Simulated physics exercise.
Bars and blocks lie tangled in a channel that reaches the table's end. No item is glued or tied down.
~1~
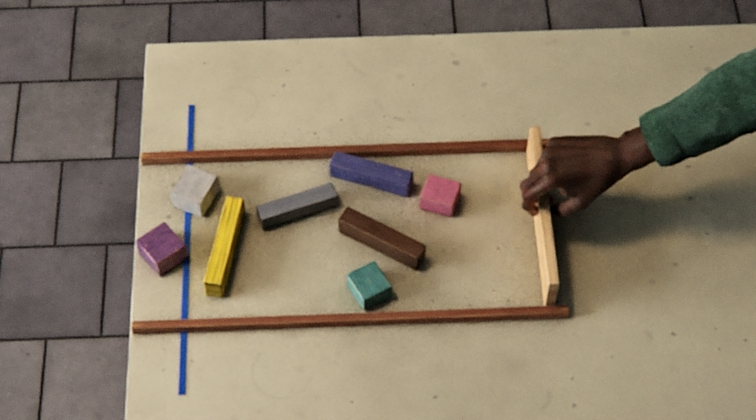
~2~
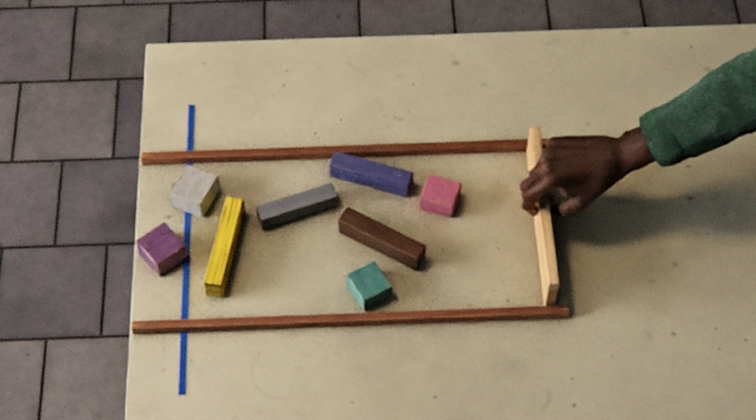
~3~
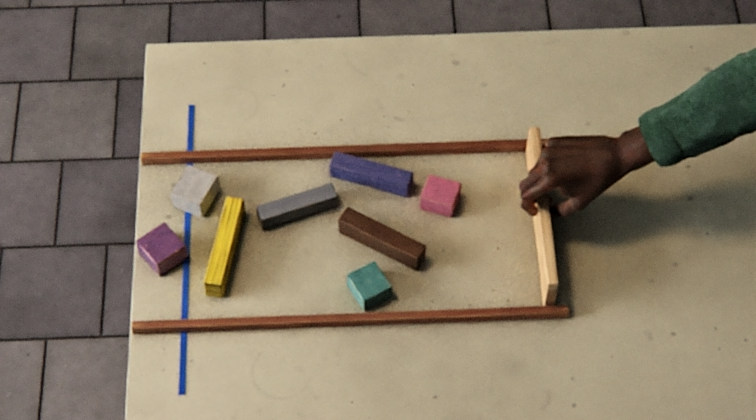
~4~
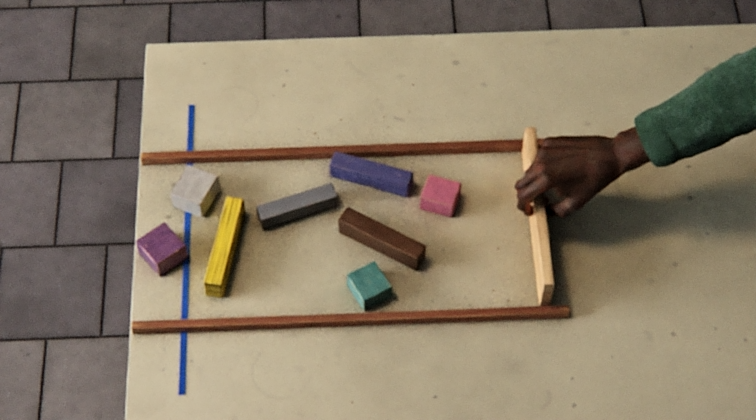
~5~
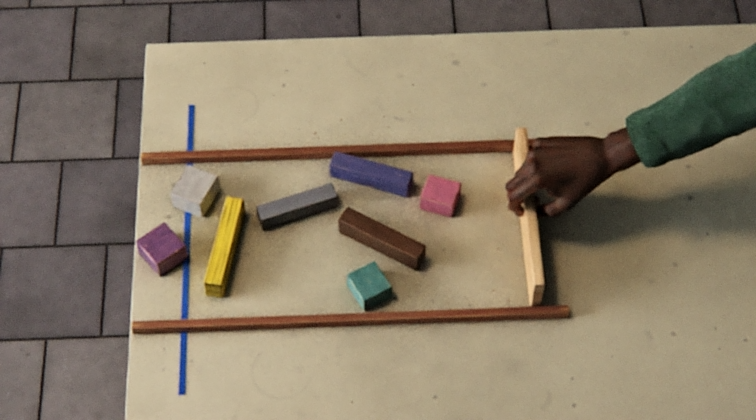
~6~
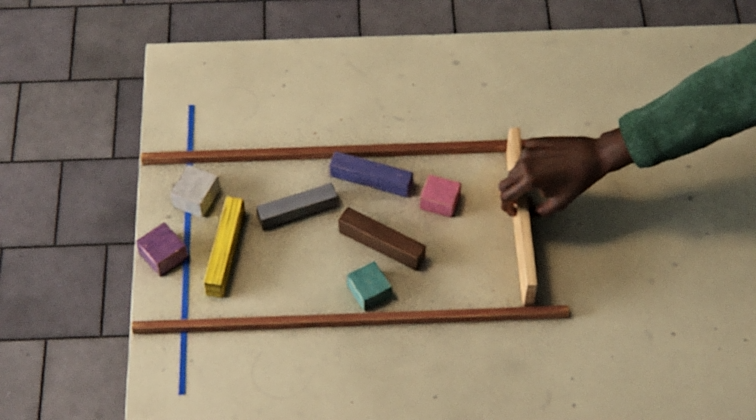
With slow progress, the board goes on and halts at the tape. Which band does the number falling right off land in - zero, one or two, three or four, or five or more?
Dropped: Three or four.
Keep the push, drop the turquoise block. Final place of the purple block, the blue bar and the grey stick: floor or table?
Outcome for the purple block: It drops; for the blue bar: It stays; for the grey stick: It drops.
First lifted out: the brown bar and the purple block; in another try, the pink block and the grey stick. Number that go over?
Falls come to 3 the first time and 1 the other time.
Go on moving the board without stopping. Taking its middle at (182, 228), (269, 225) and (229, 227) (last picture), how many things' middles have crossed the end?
Counts: 4, 0, 1.
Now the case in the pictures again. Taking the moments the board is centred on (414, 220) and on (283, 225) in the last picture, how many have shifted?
I get 3 at the one place and 8 at the other.
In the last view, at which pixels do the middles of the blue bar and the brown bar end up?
They come to rest around (148, 173) and (157, 251).
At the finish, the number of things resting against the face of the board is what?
Total: 4.
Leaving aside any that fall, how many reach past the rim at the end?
Expected count: 2.
Early on, none off yet; purple block at rest near (162, 249); white block at rest near (195, 191); yellow stick at rest near (224, 246).
Finally, the number that fall off is three or four; lost, grey stick, yellow stick, white block and purple block.
